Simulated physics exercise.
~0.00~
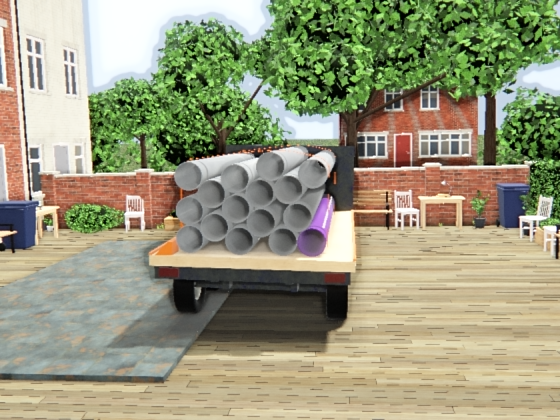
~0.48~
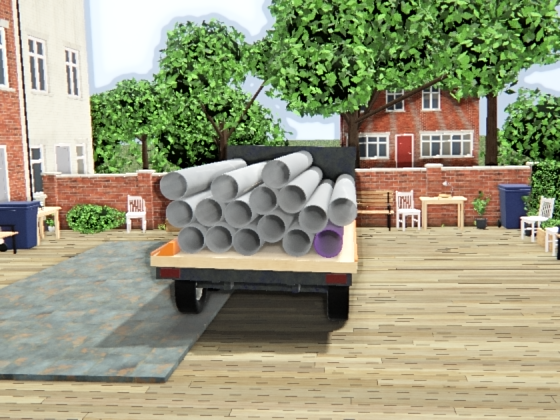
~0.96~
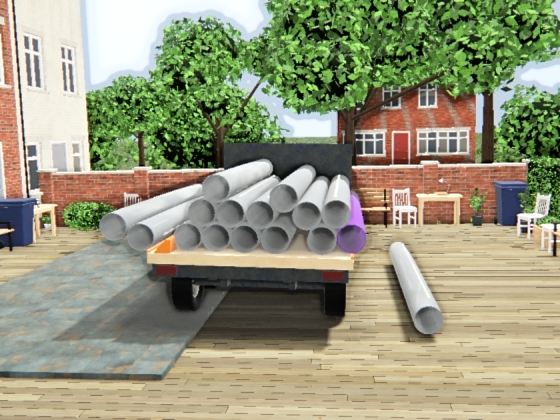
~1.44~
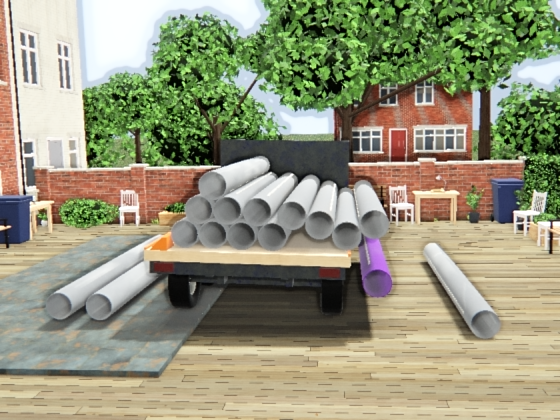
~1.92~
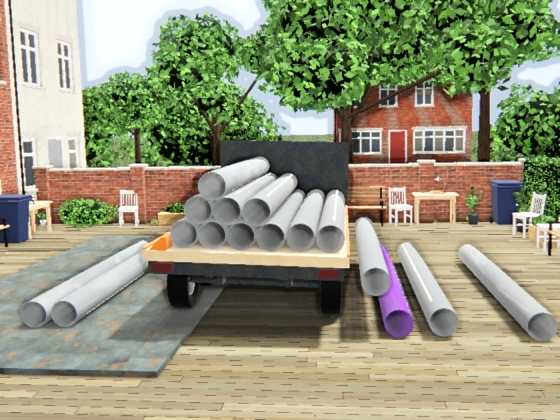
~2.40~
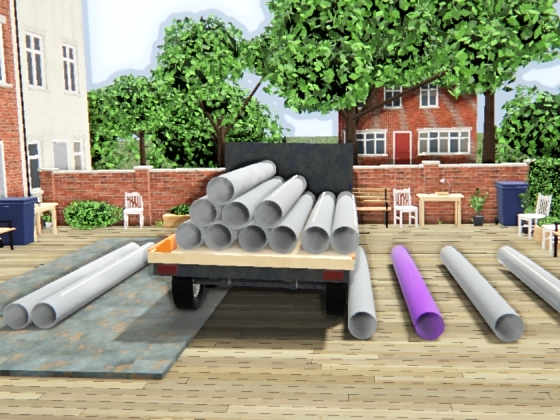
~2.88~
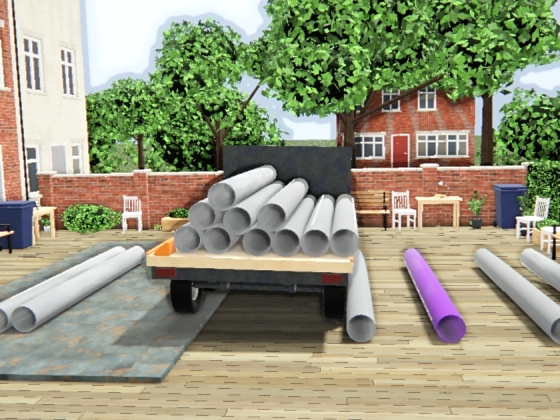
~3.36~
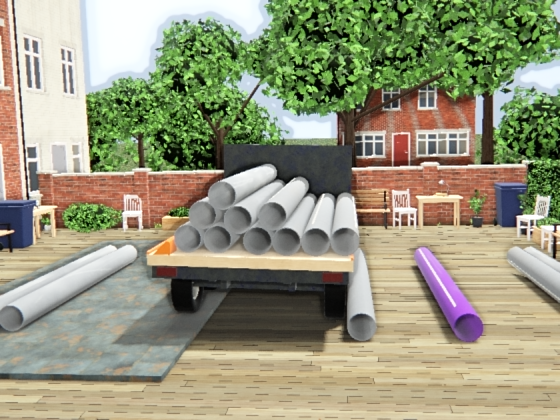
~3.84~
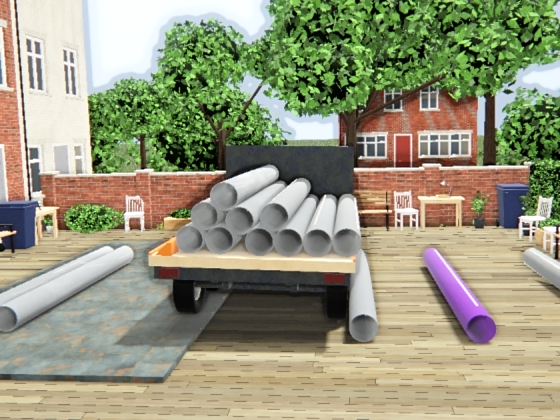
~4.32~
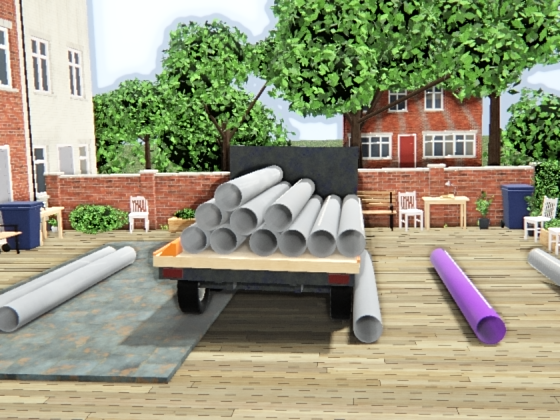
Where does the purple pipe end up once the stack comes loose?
It goes over the right edge of the trailer and ends up on the ground, some way out to the right.
